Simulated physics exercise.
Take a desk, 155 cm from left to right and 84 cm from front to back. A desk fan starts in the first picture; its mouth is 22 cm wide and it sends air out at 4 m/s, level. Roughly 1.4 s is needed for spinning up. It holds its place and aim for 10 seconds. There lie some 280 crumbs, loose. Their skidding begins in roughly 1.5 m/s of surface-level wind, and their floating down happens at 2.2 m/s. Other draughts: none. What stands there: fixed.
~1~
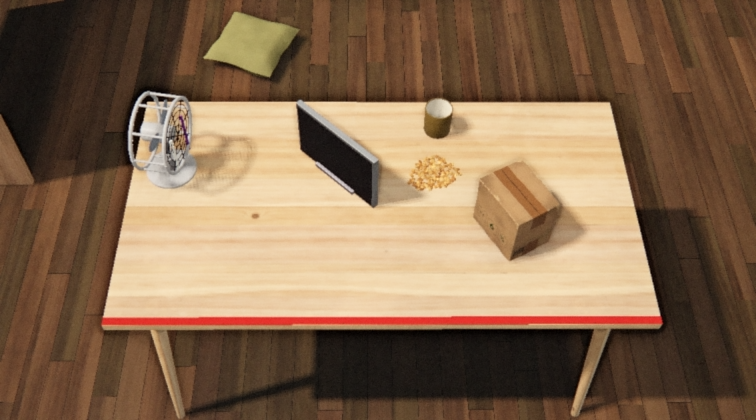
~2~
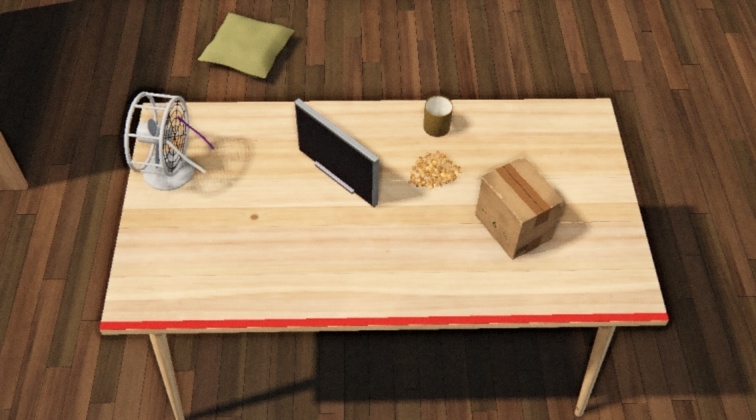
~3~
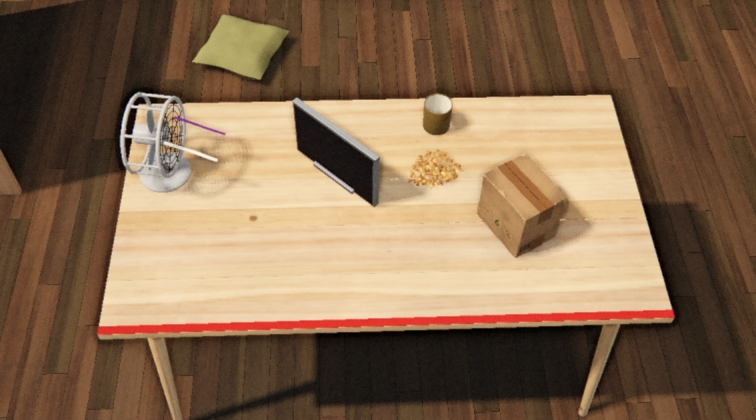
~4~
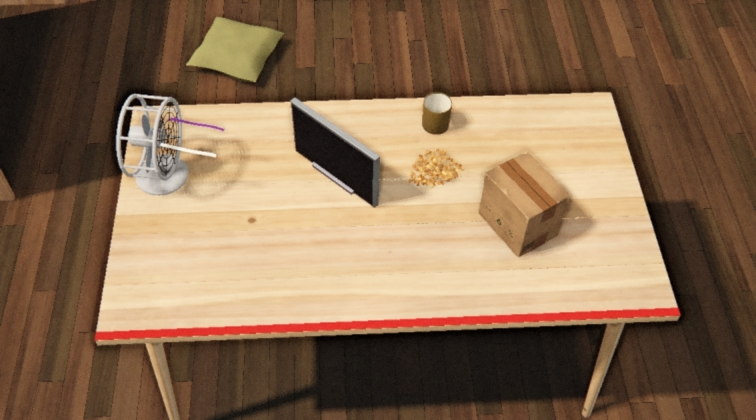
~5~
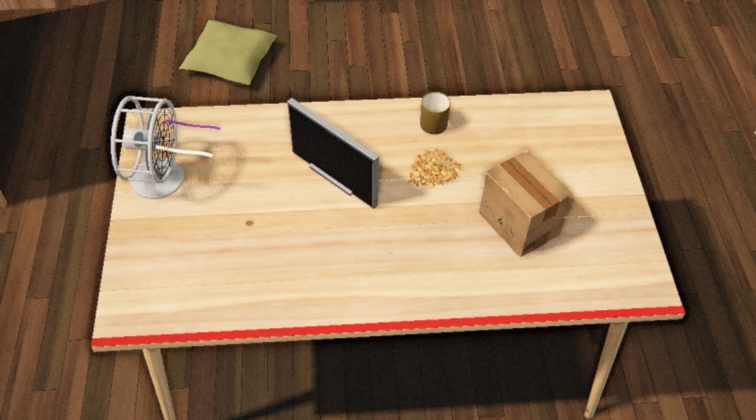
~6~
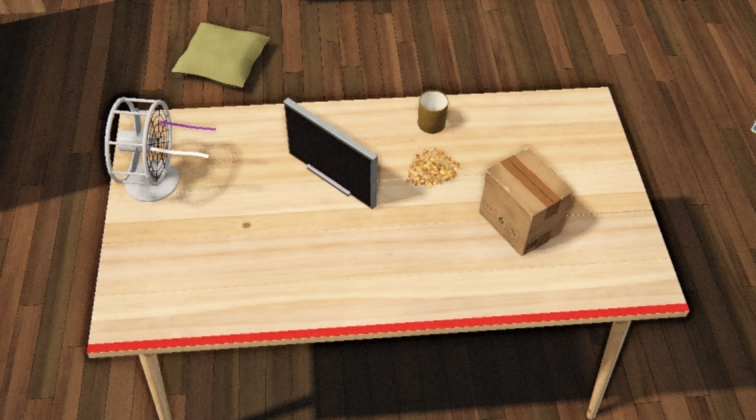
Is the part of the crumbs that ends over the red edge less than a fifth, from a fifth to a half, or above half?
Of the crumbs, not even a fifth end over the red edge.
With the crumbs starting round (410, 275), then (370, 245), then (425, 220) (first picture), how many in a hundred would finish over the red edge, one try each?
It goes 100 %, then 100 %, then 15 %.
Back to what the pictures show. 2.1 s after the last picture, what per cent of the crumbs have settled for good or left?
About 50 %.
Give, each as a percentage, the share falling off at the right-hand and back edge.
I'd say near 0 percent right-hand and close to 0 percent back.
Then, 0.9 s after the last picture, 53 % are on the move or not yet settled, 0 % are over the red edge; the middle of those still in play is near (434, 170).
Then, 2.1 s after the last picture, 52 % are on the move or not yet settled, 0 % are over the red edge; the middle of those still in play is near (434, 170).
Then, 4.4 s after the last picture, 45 % are on the move or not yet settled, 0 % are over the red edge; the middle of those still in play is near (434, 170).
Then, 8.9 s after the last picture, at the end, 0 % are over the red edge; the middle of those still in play is near (434, 170).
